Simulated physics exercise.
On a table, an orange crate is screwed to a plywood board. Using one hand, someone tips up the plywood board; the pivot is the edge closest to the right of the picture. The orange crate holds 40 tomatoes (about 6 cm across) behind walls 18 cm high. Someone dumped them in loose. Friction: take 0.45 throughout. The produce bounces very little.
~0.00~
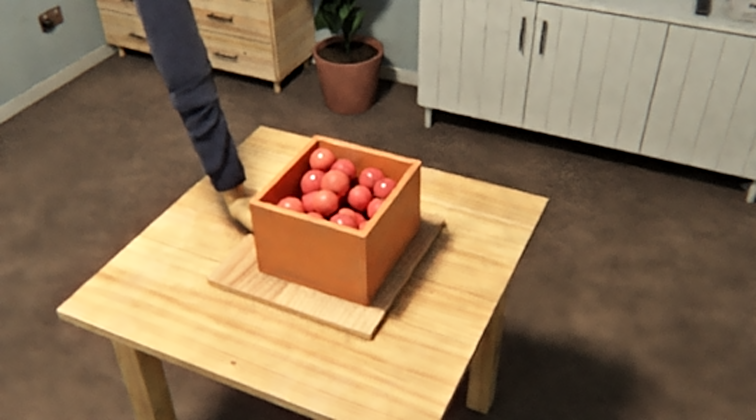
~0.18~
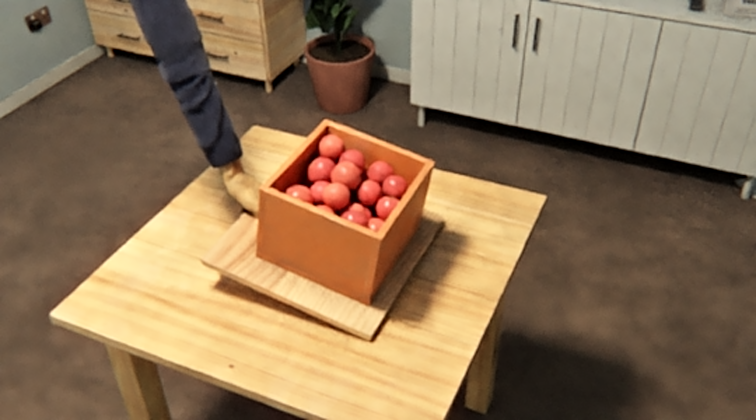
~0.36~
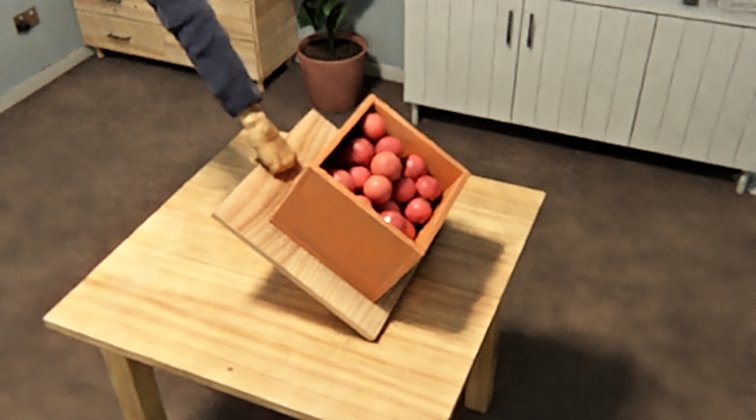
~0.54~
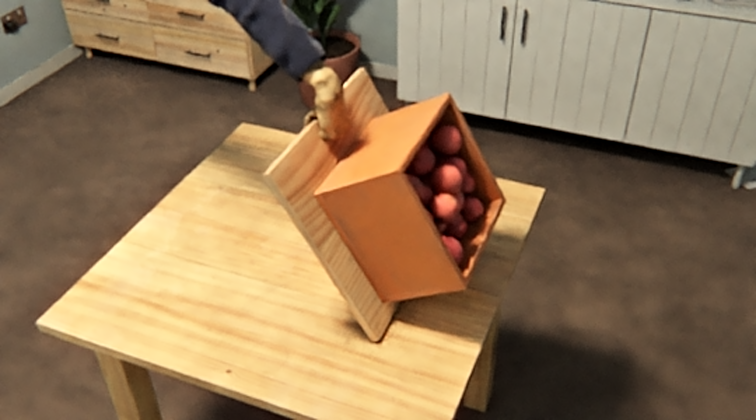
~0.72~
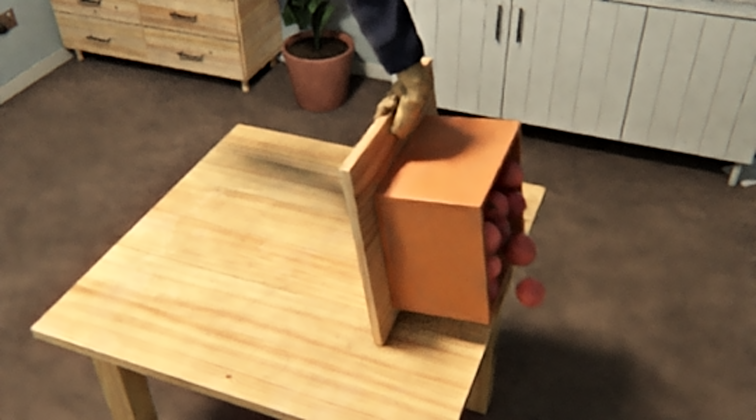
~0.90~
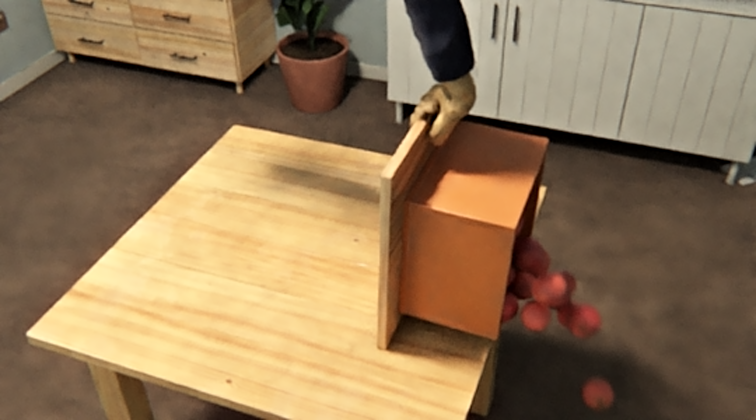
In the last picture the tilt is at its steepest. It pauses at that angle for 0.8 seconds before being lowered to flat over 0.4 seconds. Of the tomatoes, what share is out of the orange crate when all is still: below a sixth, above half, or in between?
Share lost: Above one half.
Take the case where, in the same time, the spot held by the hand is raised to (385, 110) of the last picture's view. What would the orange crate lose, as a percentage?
In that case the orange crate sheds 20 per cent.
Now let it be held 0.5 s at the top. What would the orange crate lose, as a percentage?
Orange crate 80%.
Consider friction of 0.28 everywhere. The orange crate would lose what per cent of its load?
Then orange crate 80 per cent.
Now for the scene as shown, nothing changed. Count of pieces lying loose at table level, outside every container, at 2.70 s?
Near 1, give or take.
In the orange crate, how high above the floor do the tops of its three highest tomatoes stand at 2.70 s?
Some 8 cm.
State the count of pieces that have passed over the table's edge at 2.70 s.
Piece count: Some 30.
After 1.19 s, tilt 92°; the orange crate is down by 18 of 40.
After 1.55 s, tilt 92°; the orange crate is down by 24 of 40.
After 2.05 s, tilt 4°; the orange crate is down by 29 of 40.
Final count (at 2.70 s), the orange crate is down by 29 of 40. Asked share, 29 of 40, 72 per cent.
